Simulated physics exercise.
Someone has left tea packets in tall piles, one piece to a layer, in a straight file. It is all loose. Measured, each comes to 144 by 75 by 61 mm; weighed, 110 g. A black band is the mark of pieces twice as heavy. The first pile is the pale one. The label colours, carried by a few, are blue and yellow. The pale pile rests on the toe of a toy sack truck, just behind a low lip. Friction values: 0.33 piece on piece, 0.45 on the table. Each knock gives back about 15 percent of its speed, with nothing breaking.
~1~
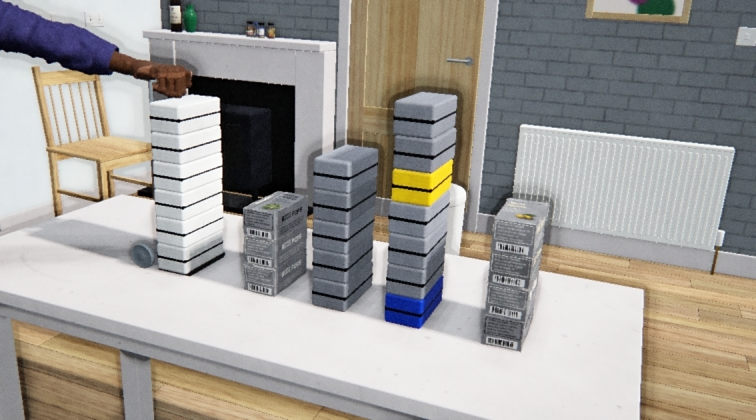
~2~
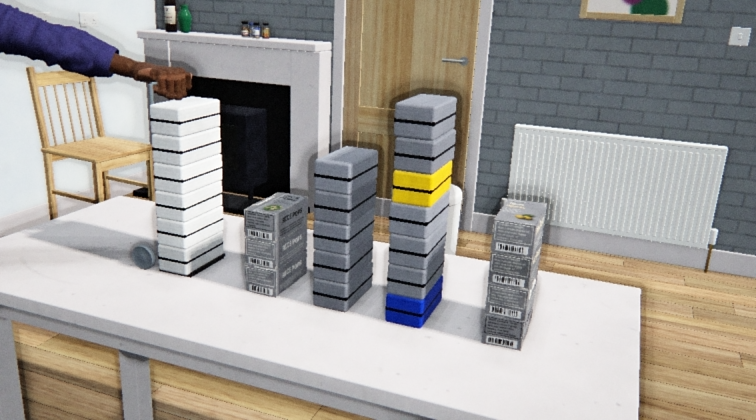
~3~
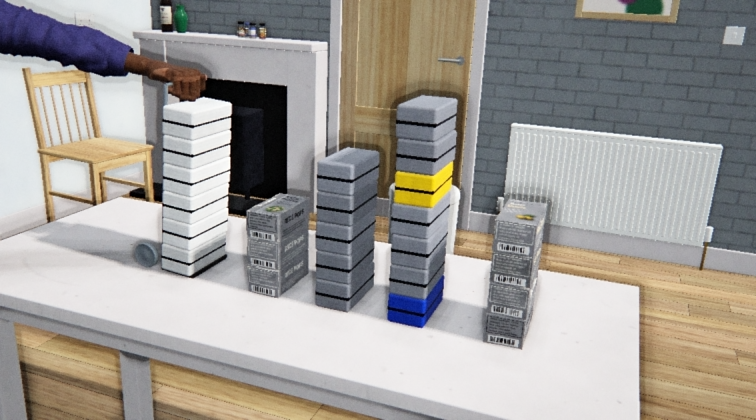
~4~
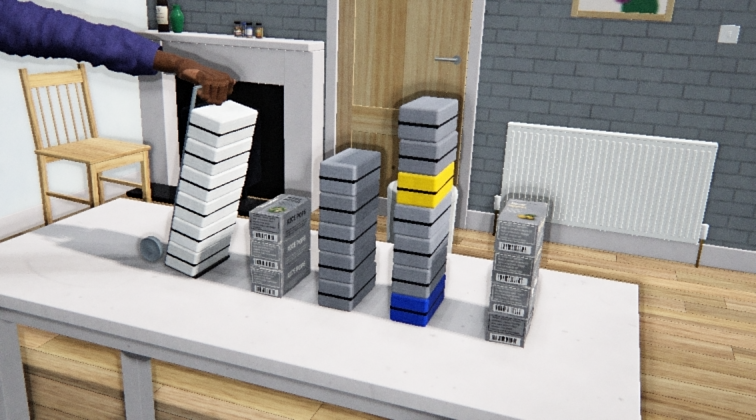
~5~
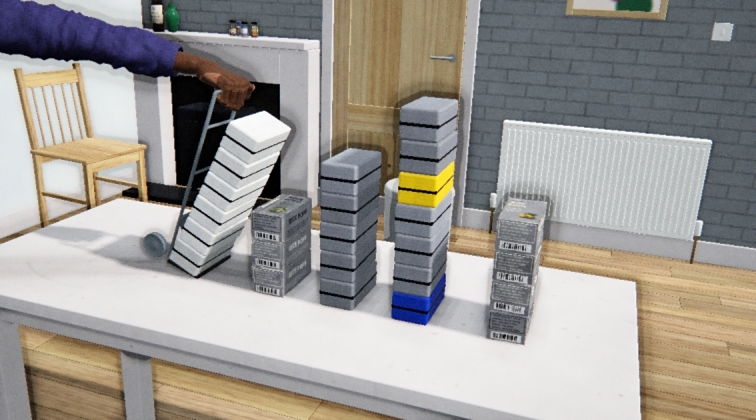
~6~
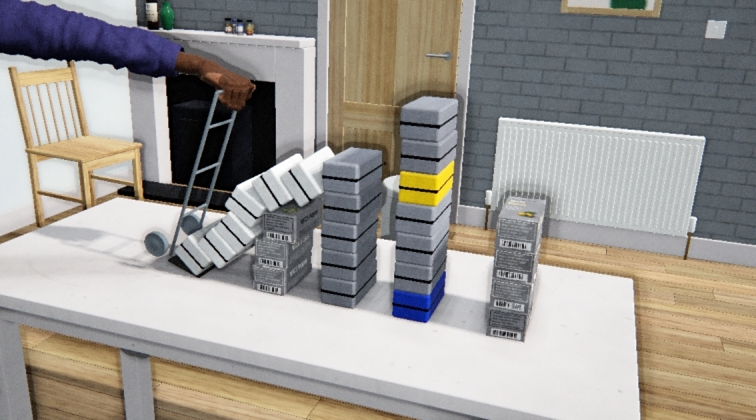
On a pale tabletop in a room with a fireplace, a hand tilts a small sack truck rightward beside a line of stacked packets, and the white stack on it leans, then spreads out over the short grey pile alongside.
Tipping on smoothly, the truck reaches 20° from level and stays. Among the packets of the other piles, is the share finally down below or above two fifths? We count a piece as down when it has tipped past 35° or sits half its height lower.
Below.
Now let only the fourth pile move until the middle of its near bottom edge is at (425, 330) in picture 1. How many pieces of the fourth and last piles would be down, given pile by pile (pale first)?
The fourth pile would have 0 down and the last pile 0.
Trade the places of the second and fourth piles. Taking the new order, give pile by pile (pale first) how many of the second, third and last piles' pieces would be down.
Down tally in the new order: Second = 5, third = 4, last = 3.
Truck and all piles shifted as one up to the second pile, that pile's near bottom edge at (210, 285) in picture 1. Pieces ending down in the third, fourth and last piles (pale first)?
Pile by pile, you'd see third at 0, fourth at 0 and last at 0 down.
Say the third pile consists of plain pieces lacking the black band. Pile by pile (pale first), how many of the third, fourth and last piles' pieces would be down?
Count down, pile by pile - third 0, fourth 0, last 0.
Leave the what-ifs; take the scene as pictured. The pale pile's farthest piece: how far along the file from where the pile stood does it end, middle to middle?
36 cm.
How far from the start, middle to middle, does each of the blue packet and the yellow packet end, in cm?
The blue one ends around 0 cm from its start and the yellow one around 0 cm.
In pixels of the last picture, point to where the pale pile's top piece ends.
Look for the top piece around pixel (341, 195).
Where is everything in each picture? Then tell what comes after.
In the first picture (pixels give the middle of a visible side; the camera moves round a little), truck frame 0° forward; blue packet (403, 312); yellow packet (411, 188); none of the others has stirred.
The second picture shows truck frame 0° forward; yellow packet (412, 189).
The third picture shows truck frame 5° forward, top of the pale pile leaning 5°; yellow packet (413, 190); none of the others has stirred.
The fourth picture shows truck frame 14° forward, top of the pale pile leaning 14°; blue packet (408, 311); none of the others has stirred.
The fifth picture shows truck frame (205, 128) 20° forward, top of the pale pile leaning 27°; yellow packet (417, 190); none of the others has stirred.
The sixth picture shows truck frame (207, 128) 20° forward, top of the pale pile leaning 52°; yellow packet (418, 189); blue packet (410, 308); one has shifted.
Then, 0.06 s past the last view, 6 of the pale pile down; none of the 19 other packets down, 4 disturbed.
Then, 0.19 s past the last view, 6 of the pale pile down; none of the 19 other packets down, 5 disturbed.
In the end, 6 of the pale pile down; none of the 19 other packets down, 4 disturbed; yellow packet unmoved; blue packet unmoved. That is 0 per cent. From the last view, middles, yellow packet near (429, 180), blue packet near (420, 293).
